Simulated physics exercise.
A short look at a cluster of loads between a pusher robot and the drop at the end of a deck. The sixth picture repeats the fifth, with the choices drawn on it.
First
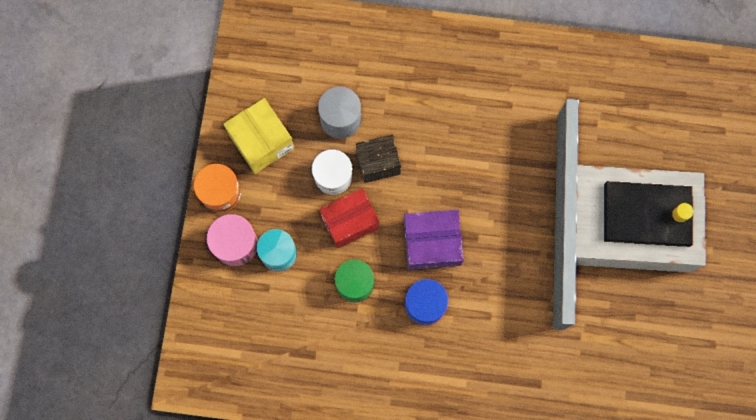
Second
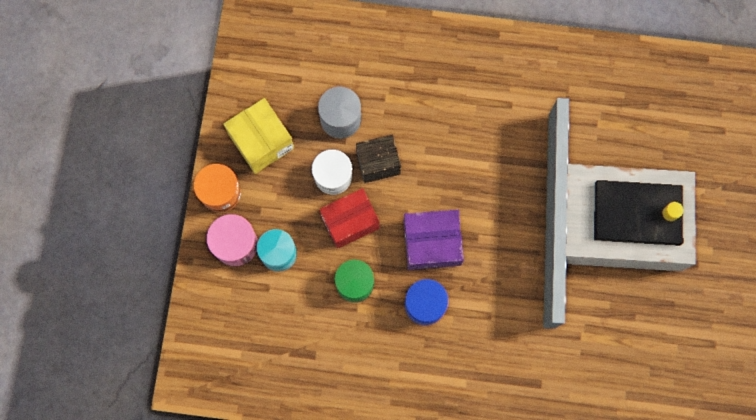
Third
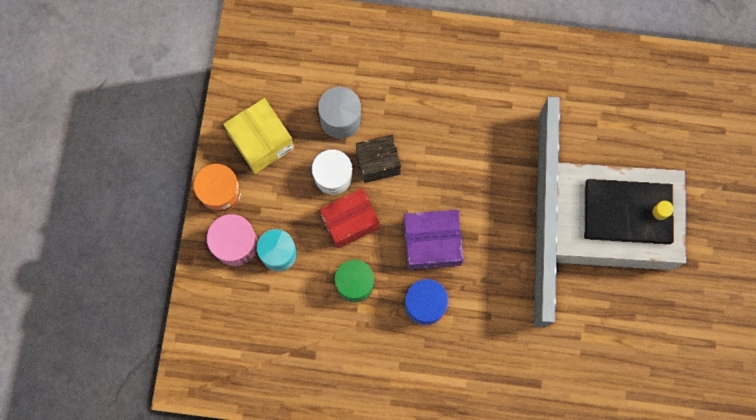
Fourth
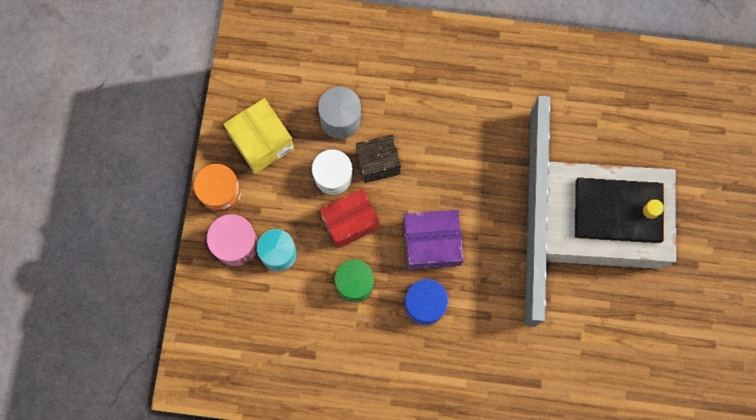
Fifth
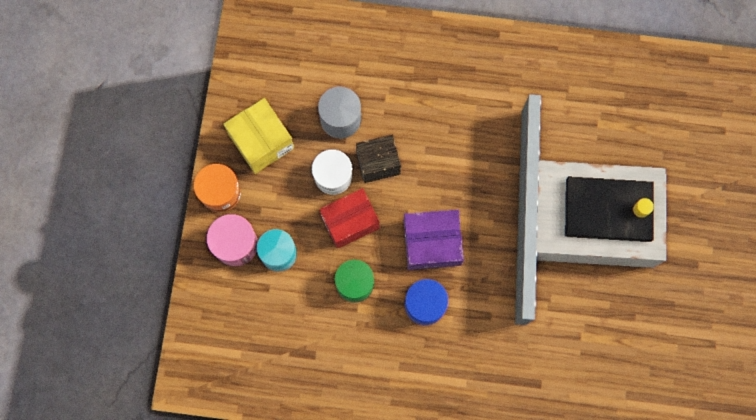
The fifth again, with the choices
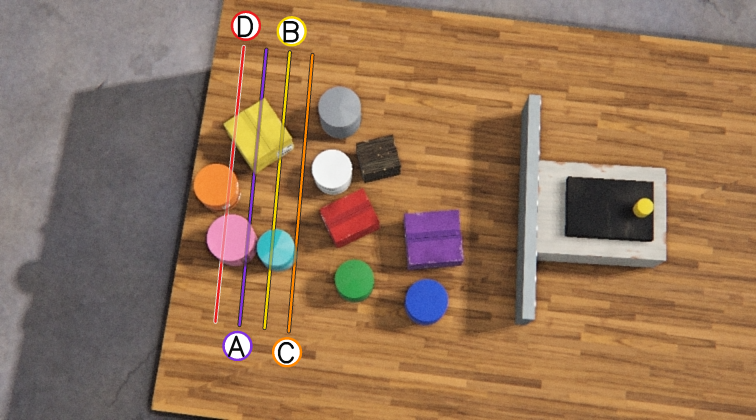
A pusher robot slides slowly left across the wooden deck toward a cluster of still, colourful loads.
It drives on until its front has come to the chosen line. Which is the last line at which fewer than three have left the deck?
B is the last line within the limit.
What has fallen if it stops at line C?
It is the orange pail.
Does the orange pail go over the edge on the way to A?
By then, yes.
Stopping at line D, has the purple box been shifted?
Yes.
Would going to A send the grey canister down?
No.
On the marked copy, A at (253, 182); B at (278, 185); C at (301, 188); D at (230, 179).
With B. Early on, robot (511, 197); blue canister (406, 301); purple box (403, 236).
Further on, robot (420, 186); pink pail (226, 240); red parcel (264, 203).
At the end, robot (349, 177); pink pail over the edge; orange pail over the edge; two fallen.
As for the rest, A drops five; C is within the limit but short; D drops six.
